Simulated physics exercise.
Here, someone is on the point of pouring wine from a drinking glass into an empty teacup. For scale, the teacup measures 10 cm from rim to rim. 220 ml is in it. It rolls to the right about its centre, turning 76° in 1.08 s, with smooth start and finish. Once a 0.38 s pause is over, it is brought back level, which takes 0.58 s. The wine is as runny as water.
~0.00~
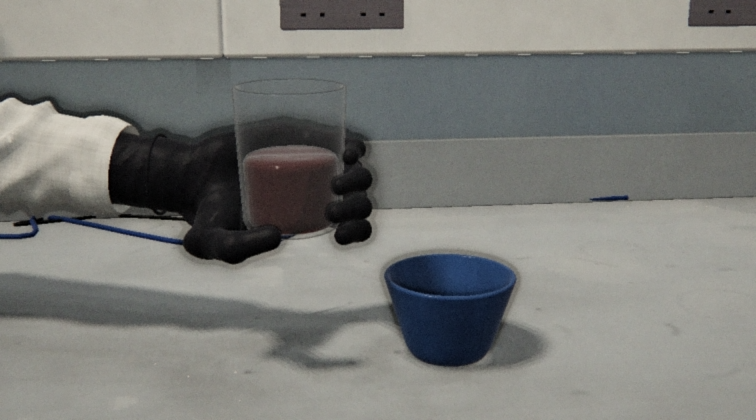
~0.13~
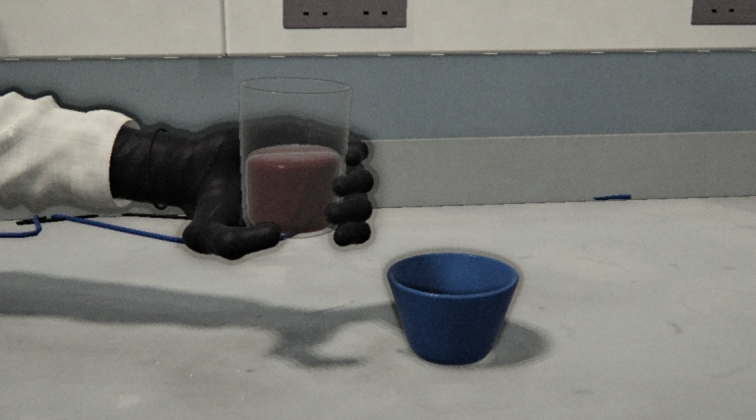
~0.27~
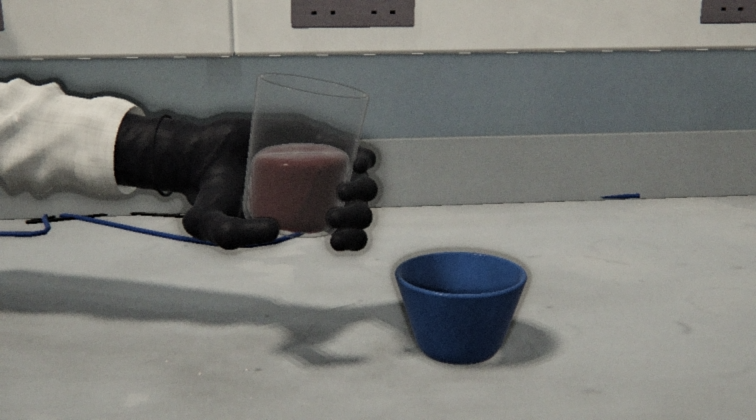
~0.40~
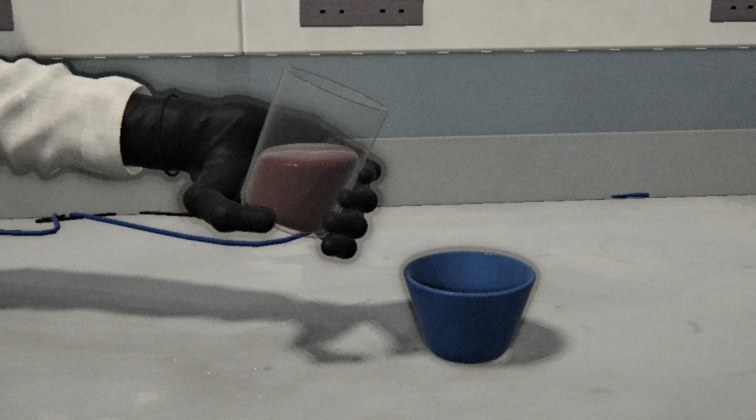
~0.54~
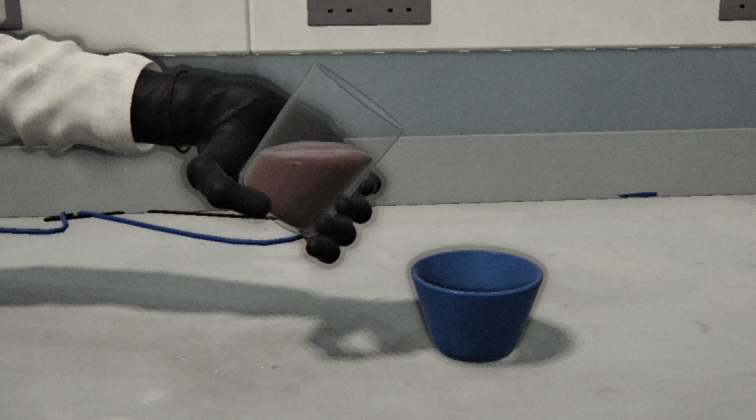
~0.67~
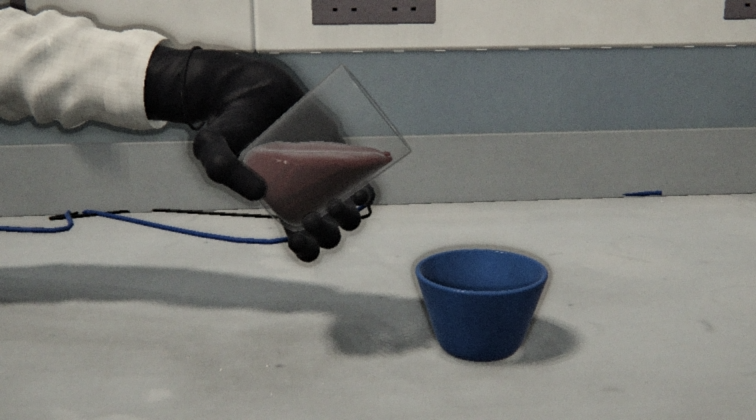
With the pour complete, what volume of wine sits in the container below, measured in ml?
I would say close to 110 ml sits there.
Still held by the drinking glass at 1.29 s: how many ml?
About 130 ml.
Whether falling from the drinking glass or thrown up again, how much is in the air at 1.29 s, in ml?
I'd say some 25 ml of liquid is up in the air.
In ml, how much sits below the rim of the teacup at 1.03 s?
About 10 ml.
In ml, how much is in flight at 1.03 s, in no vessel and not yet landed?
Estimate: Some 30 ml.
By 1.03 s the tilt is 76° and the teacup has 10 ml, the drinking glass 175 ml, and 0 ml is on the work surface.
By 1.29 s the tilt is 76° and the teacup has 65 ml, the drinking glass 125 ml, and 0 ml is on the work surface.
By 1.57 s the tilt is 70° and the teacup has 100 ml, the drinking glass 100 ml, and 10 ml is on the work surface.
By 1.87 s the tilt is 16° and the teacup has 105 ml, the drinking glass 100 ml, and 10 ml is on the work surface.
At rest the teacup has 105 ml, the drinking glass 100 ml, and 10 ml is on the work surface.
